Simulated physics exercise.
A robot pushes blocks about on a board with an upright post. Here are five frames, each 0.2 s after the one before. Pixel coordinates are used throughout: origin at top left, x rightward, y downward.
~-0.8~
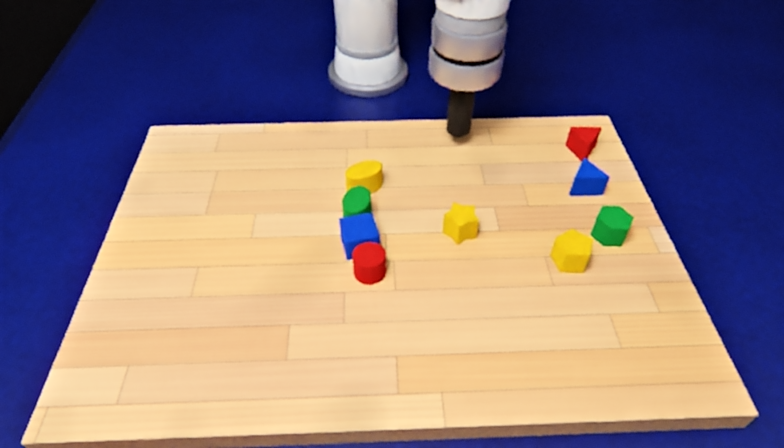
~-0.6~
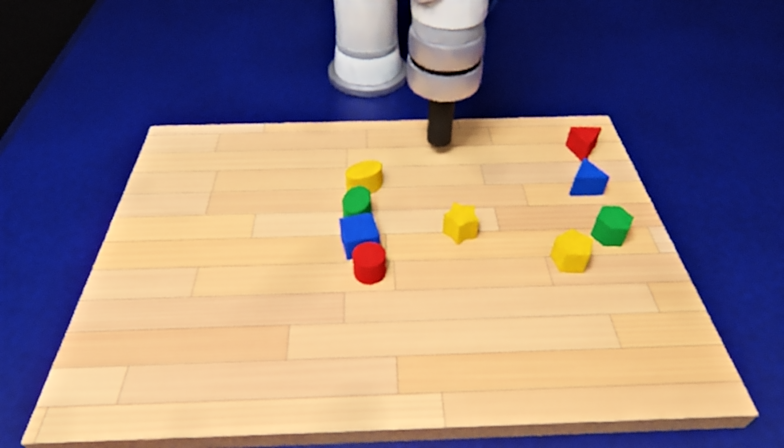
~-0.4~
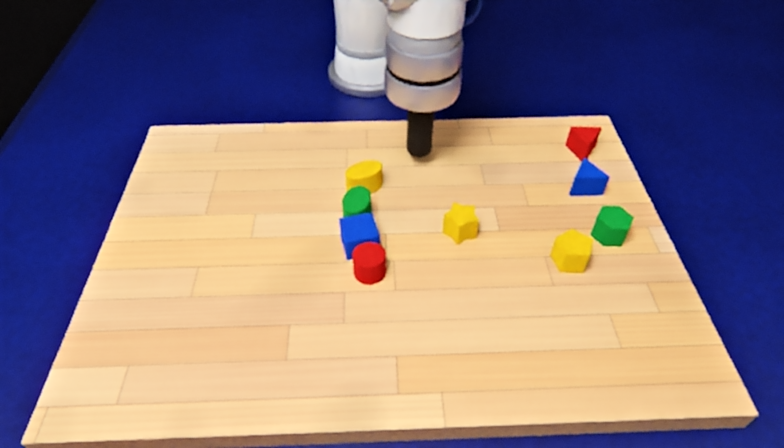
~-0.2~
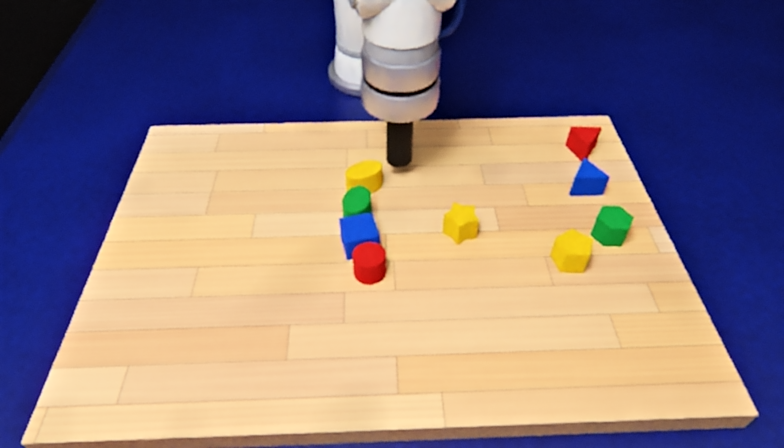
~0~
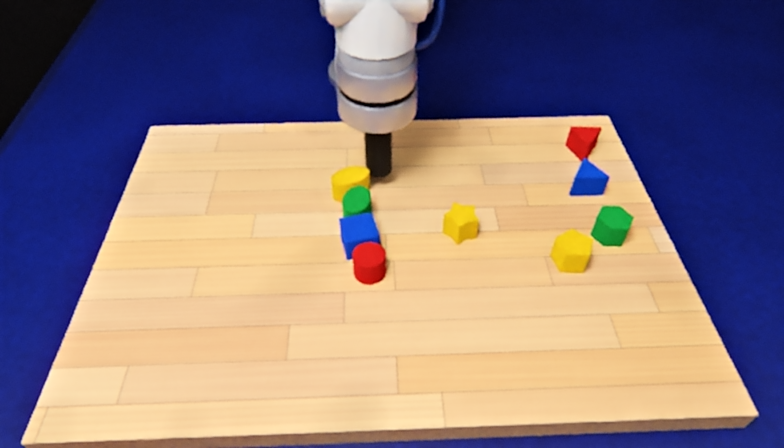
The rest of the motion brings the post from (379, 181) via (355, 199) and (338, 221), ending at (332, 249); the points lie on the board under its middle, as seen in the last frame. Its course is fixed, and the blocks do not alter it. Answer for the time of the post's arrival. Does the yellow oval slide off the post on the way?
Short answer: Yes.
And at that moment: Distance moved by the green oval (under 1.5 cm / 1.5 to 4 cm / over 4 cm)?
Shift: Over 4 cm.
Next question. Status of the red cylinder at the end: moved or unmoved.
In the end it has been moved.
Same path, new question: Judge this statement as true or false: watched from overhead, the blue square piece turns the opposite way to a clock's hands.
True.
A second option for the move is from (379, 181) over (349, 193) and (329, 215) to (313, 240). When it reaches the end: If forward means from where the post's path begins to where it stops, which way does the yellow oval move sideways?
Rightward.
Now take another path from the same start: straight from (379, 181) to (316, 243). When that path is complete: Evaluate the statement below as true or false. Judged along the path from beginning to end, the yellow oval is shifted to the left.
The statement is incorrect.
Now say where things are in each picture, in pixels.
The first frame shows post tip (458, 130); block tops, yellow oval (364, 169); green oval (356, 198); blue square piece (359, 226); red cylinder (369, 254).
The second frame shows post (439, 139); blocks unchanged.
The third frame shows post (419, 149); blocks unchanged.
The fourth frame shows post (399, 159); blocks unchanged.
The fifth frame shows post (379, 170); yellow oval (350, 174); green oval (356, 198); blue square piece (359, 226); red cylinder (369, 254).
What follows on the original path. One third of the way, post (354, 187); yellow oval (321, 187), turned 25° clockwise; green oval (353, 203); blue square piece (359, 230).
Two thirds of the way, post (337, 210); yellow oval (308, 195), turned 80° clockwise; green oval (338, 228), turned 15° anticlockwise; blue square piece (357, 251), turned 40° anticlockwise; red cylinder (381, 272).
At the end, post (330, 237); yellow oval (308, 195), turned 80° clockwise; green oval (322, 257); blue square piece (358, 259), turned 55° anticlockwise; red cylinder (388, 276).
